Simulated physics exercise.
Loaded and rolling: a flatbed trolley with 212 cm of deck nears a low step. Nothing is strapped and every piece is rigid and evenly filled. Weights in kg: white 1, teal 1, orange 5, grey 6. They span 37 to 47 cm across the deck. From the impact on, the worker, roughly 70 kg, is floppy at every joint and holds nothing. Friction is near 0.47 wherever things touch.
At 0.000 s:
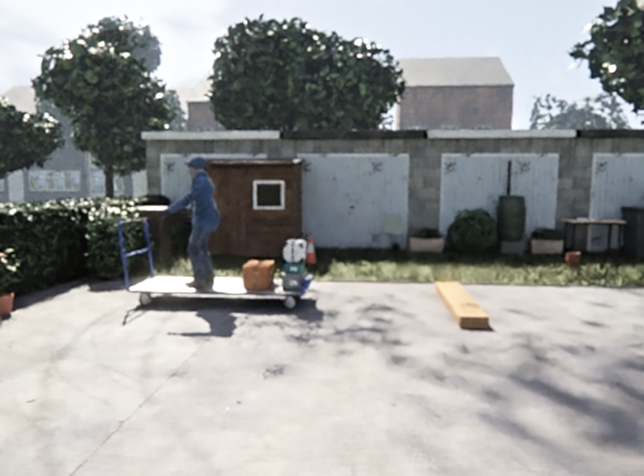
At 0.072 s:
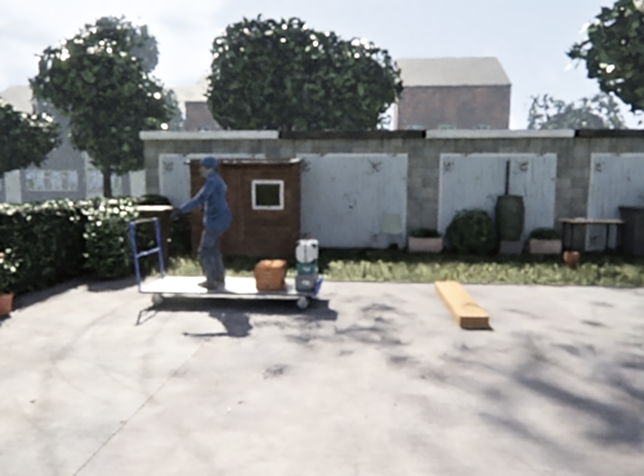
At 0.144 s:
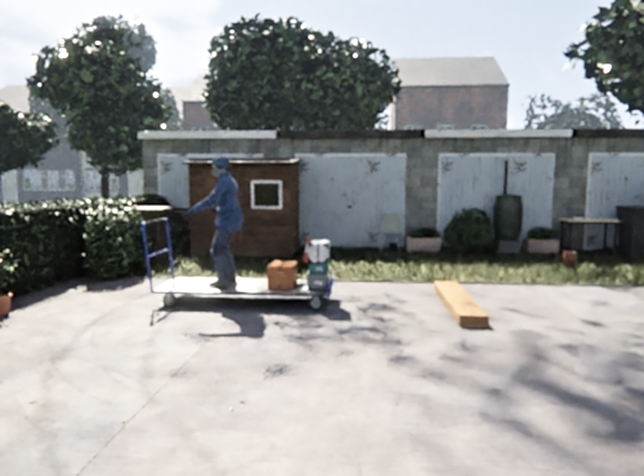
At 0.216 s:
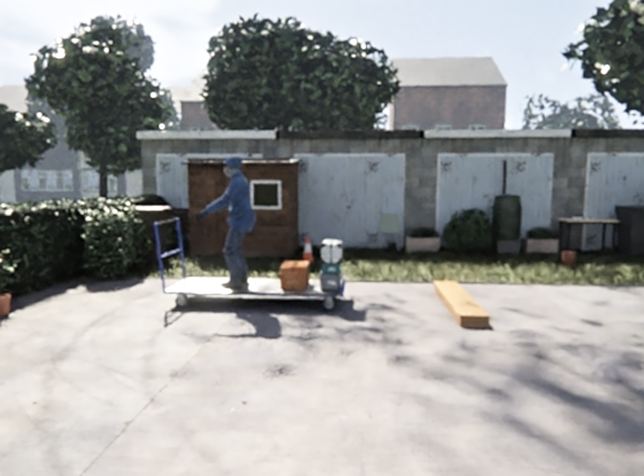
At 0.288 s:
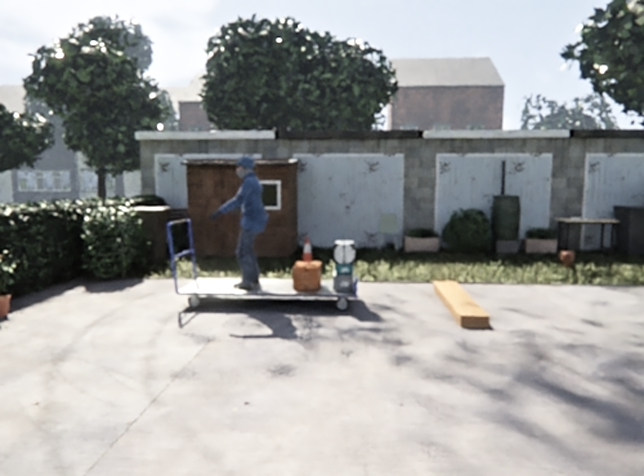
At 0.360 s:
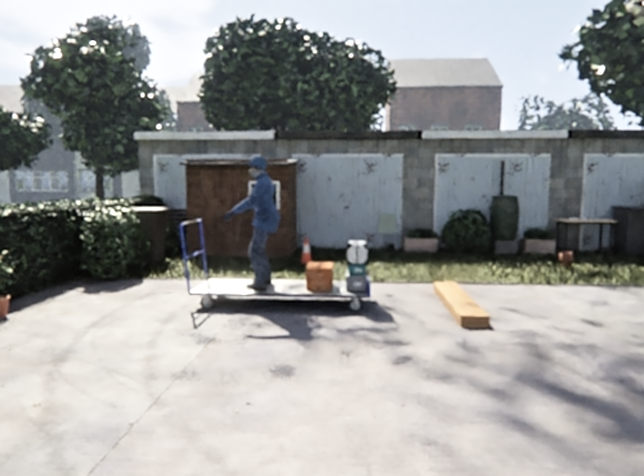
In a sunlit paved yard, seen from a fixed, level viewpoint, a row of pale garage doors stands behind a grass strip, with a dark hedge at left. A figure in blue stands on a flatbed trolley with a blue handle, an orange box and a small pale-and-teal object, while a yellow-orange beam lies to the right. The loaded trolley rolls steadily rightward past a brown shed, the figure staying upright and facing left.
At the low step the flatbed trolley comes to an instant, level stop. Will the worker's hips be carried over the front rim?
The worker's hips stay over the deck.
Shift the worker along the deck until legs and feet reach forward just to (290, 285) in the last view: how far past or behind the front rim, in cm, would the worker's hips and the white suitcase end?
In that case hips 20 past, white 120 past.
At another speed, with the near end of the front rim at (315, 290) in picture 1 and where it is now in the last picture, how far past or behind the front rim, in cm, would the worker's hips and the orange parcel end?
Then hips 40 behind, orange 40 behind.
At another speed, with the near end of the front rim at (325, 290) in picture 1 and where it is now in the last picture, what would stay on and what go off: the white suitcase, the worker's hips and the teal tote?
Then white off, hips on, teal off.
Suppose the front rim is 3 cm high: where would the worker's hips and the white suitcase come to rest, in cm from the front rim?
In that case hips 30 behind, white 90 past.
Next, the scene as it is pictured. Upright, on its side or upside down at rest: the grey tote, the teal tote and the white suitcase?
Grey upright, teal upside down, white upside down.
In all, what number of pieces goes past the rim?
2 of them.
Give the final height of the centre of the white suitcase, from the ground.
Roughly 10 cm above it.
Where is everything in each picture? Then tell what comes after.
The first frame shows hips (207, 218), teal tote (295, 266), rim corner (303, 294); 180 cm still to roll.
The second frame shows hips (218, 218), teal tote (307, 266), rim corner (316, 294); 164 cm still to roll.
The third frame shows hips (230, 218), teal tote (319, 266), rim corner (329, 294); 149 cm still to roll.
The fourth frame shows hips (242, 218), teal tote (332, 267), rim corner (343, 294); 133 cm still to roll.
The fifth frame shows hips (255, 219), teal tote (344, 267), rim corner (356, 295); 117 cm still to roll.
The sixth frame shows hips (267, 219), teal tote (357, 267), rim corner (370, 295); 102 cm still to roll. Speed about 2.2 m/s.
The wheels strike at 0.83 s.
After 1.38 s the worker's hips are 36 cm behind the rim, near (424, 256) in the last picture's view.
After 1.83 s the worker's hips are 26 cm behind the rim, near (433, 257) in the last picture's view.
At rest, 2.6 s, past the rim, white suitcase and teal tote; behind it, orange parcel, grey tote and the worker's hips.
